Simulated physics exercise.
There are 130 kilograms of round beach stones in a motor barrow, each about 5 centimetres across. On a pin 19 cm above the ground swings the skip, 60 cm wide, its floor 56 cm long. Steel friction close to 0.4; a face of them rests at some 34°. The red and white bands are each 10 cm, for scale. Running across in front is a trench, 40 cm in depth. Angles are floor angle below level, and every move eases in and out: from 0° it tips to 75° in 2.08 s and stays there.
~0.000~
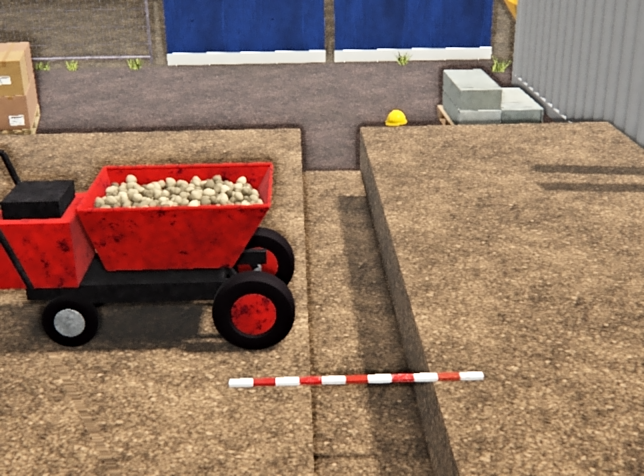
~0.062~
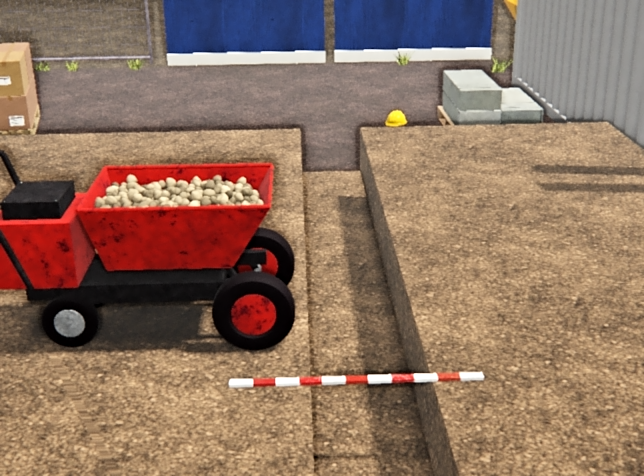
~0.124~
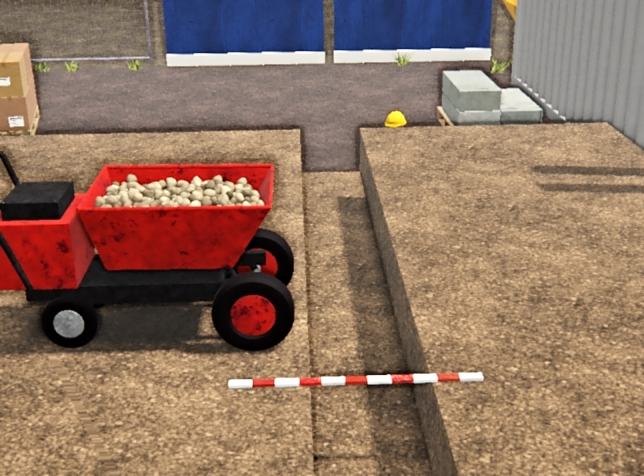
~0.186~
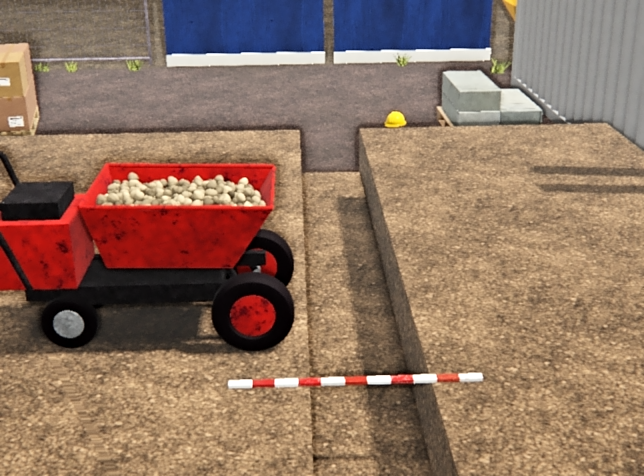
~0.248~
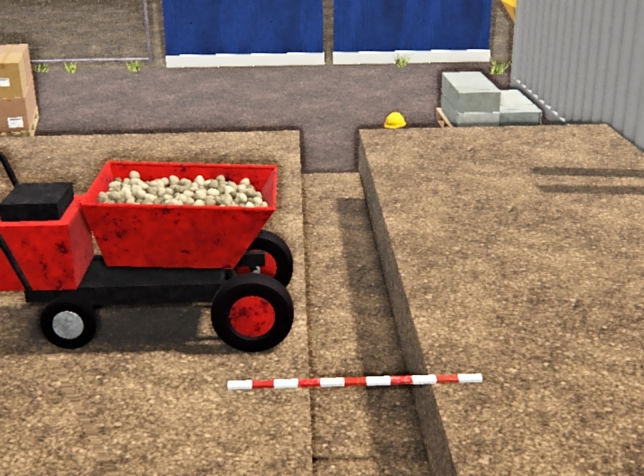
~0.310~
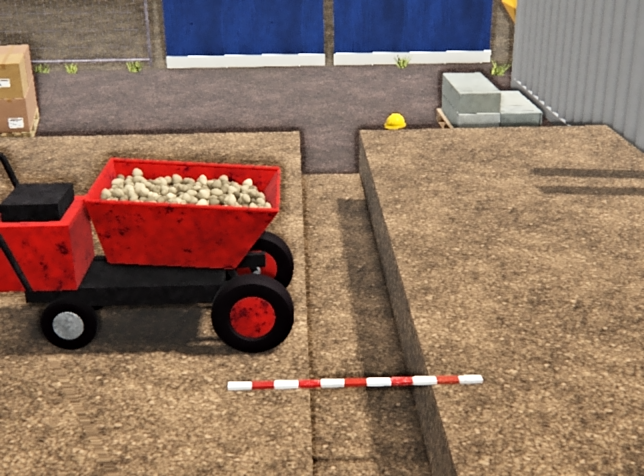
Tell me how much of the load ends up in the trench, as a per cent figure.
Some 72 per cent ends up in the trench.
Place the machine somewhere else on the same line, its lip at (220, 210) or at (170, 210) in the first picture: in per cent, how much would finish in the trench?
It comes to about 100 and 95 in a hundred.
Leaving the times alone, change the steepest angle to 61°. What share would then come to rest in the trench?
Share in trench: Approx. 60%.
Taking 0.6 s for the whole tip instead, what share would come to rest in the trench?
Then roughly 40 percent.
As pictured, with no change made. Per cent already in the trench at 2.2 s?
Close to 40 per cent has got there by then.
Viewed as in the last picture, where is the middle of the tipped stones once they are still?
At about pixel (393, 375) in the last view.
After 1.6 s the floor is at 63°; 97 % in the skip, 3 % in the trench; the foremost stones are at (388, 282).
After 2.2 s the floor is at 75°; 37 % in the skip, 41 % in the trench, 22 % past the trench; the foremost stones are at (532, 320).
After 2.5 s the floor is at 75°; 17 % in the skip, 55 % in the trench, 28 % past the trench; the foremost stones are at (578, 319).
After 4.5 s the floor is at 75°; 0 % in the skip, 72 % in the trench, 28 % past the trench; the foremost stones are at (589, 319).
